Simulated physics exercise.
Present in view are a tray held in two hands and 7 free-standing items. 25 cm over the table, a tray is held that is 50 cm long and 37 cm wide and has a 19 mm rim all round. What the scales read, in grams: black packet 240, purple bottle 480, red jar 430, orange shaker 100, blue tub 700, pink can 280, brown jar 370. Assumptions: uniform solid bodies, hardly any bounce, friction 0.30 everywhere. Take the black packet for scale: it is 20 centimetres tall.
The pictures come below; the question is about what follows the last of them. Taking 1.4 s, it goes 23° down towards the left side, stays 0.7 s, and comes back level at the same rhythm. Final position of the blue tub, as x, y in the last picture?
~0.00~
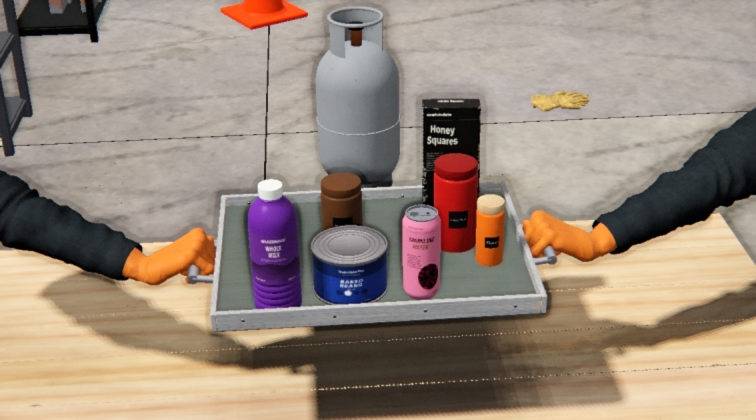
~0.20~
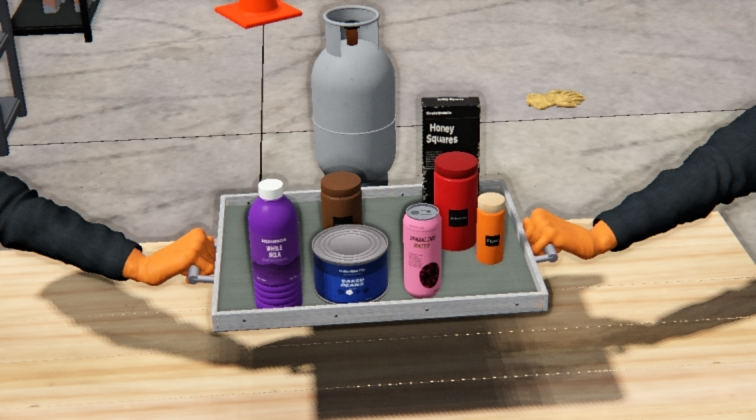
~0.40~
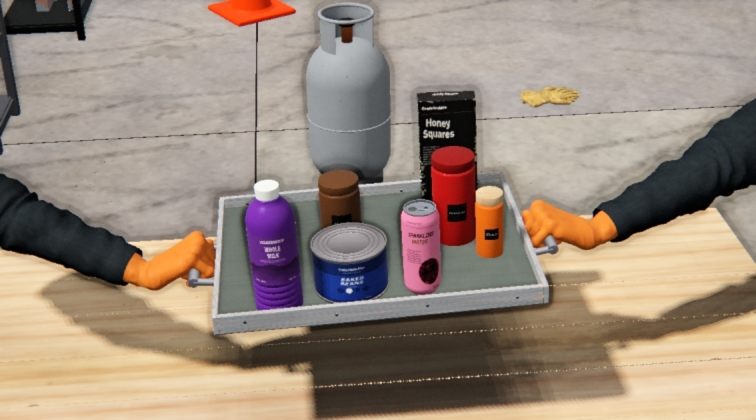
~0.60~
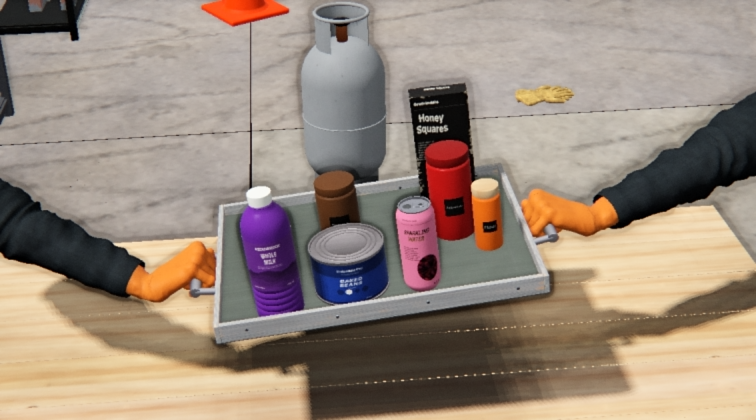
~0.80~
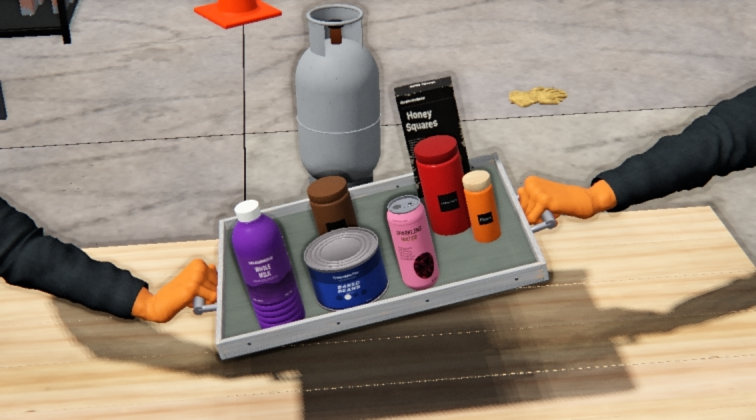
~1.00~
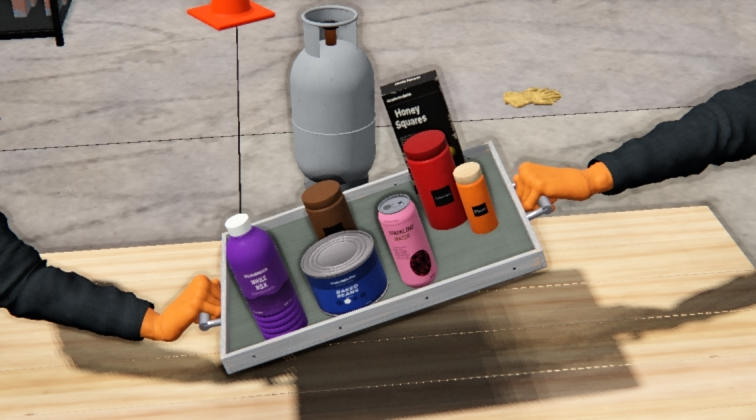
Roughly (255, 259) in the last picture.
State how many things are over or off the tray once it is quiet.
I make it 6.
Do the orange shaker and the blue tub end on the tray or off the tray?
Orange shaker: In bounds; blue tub: In bounds.
By 1.60 s, tray tilted 23°, left edge down; blue tub 9 cm from its spot near (294, 294); black packet 15 cm from its spot; red jar 14 cm from its spot.
By 2.00 s, tray tilted 23°, left edge down; black packet, purple bottle and brown jar now off the tray; blue tub 12 cm from its spot near (277, 293); orange shaker rocked 19° off its seat.
By 2.40 s, tray tilted 22°, left edge down; red jar now off the tray; blue tub 16 cm from its spot near (258, 298); orange shaker on its side.
By 3.00 s, tray tilted 8°, left edge down; pink can now off the tray; blue tub 16 cm from its spot near (254, 274); orange shaker on its side.
When it is over (4.1 s), off the tray, black packet, purple bottle, red jar, pink can and brown jar; lying over on the tray, orange shaker; not toppled but over 5 cm from the start, blue tub. In the last view, blue tub near (255, 258).
